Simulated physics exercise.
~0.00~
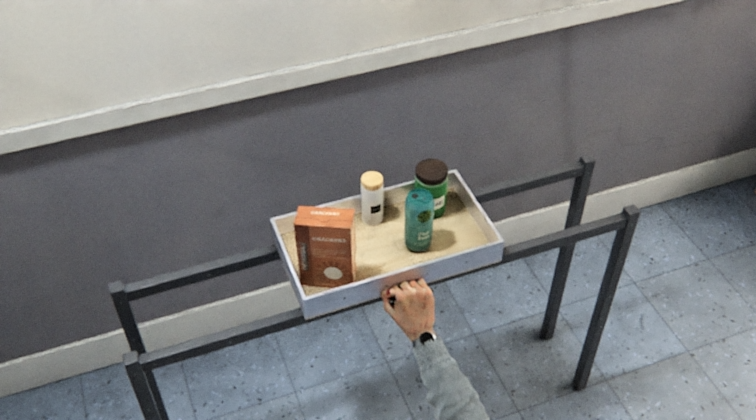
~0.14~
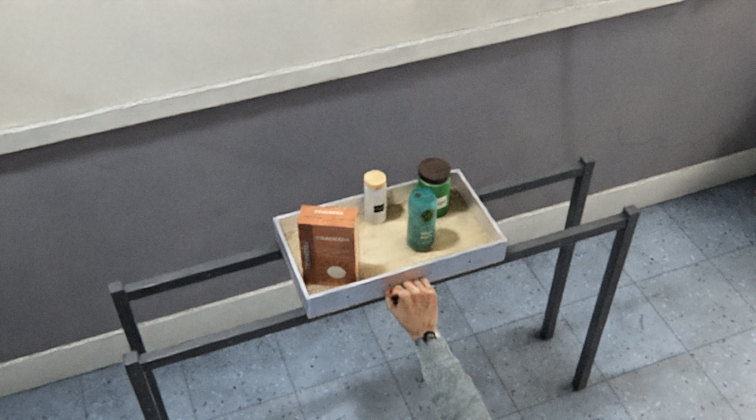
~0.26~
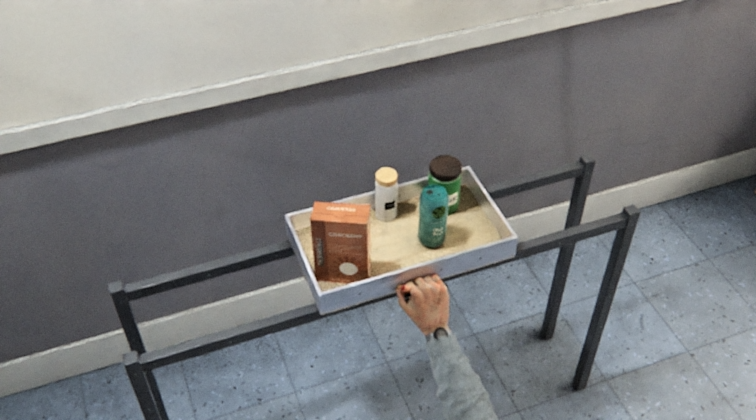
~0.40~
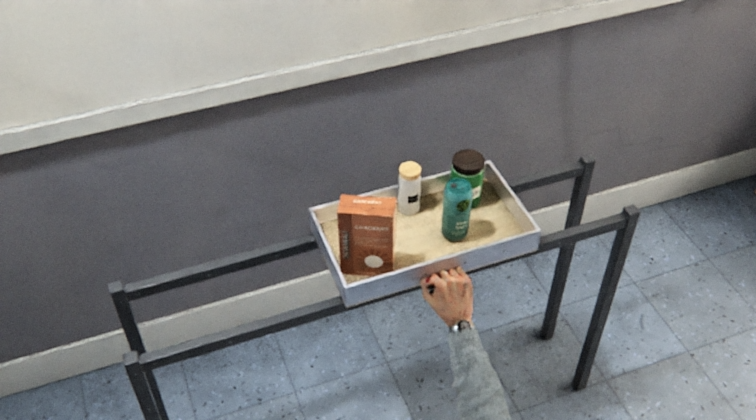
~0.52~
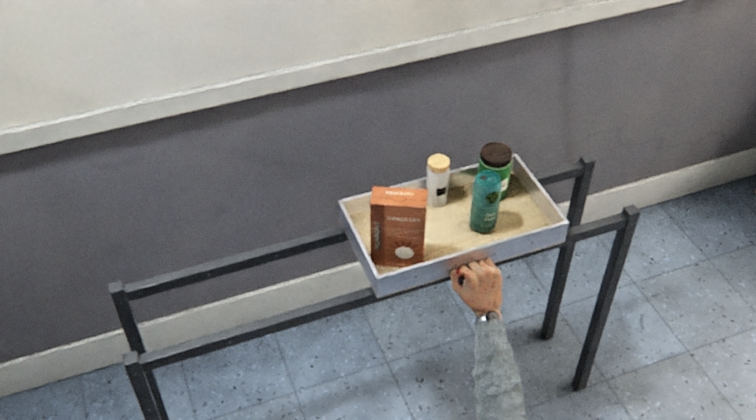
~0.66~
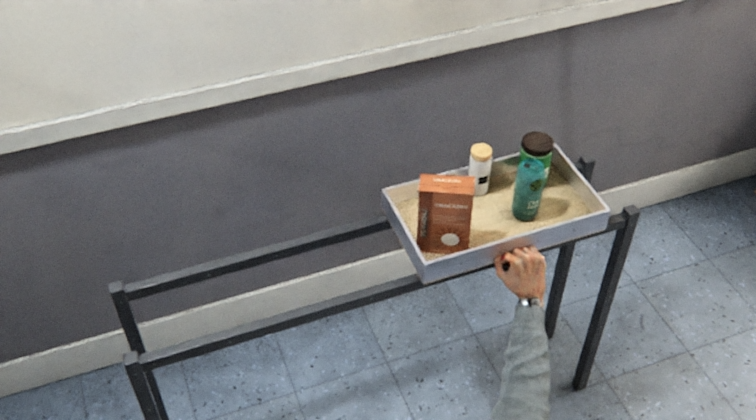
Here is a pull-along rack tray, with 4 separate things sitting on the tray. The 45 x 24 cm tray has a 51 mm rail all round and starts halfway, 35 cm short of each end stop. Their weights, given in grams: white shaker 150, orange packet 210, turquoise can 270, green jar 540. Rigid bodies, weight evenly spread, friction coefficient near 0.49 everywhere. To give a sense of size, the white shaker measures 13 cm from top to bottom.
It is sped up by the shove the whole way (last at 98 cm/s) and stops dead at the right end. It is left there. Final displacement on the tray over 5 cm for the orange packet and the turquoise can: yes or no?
Final: Orange packet yes; turquoise can yes.
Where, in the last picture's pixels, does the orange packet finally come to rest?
It comes to a stop close to (511, 197).
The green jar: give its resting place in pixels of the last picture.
Its centre ends close to (579, 150) in the last view.
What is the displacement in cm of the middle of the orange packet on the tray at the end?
Around 9 centimetres.
After 0.76 s, tray has slid 35 cm right; turquoise can moved 2 cm near (563, 181); orange packet moved 2 cm near (482, 205); white shaker moved 2 cm.
After 0.86 s, tray has slid 35 cm right; turquoise can 19° off upright near (584, 173); orange packet moved 7 cm near (505, 198); white shaker 30° off upright.
After 0.96 s, tray has slid 35 cm right; turquoise can 49° off upright near (599, 172); orange packet moved 9 cm near (511, 197); white shaker 42° off upright.
In the end (1.7 s), toppled on the tray, white shaker and turquoise can; not toppled but over 5 cm from the start, orange packet; the last one under 5 cm from the start. In the last view, orange packet near (511, 197), turquoise can near (603, 173).
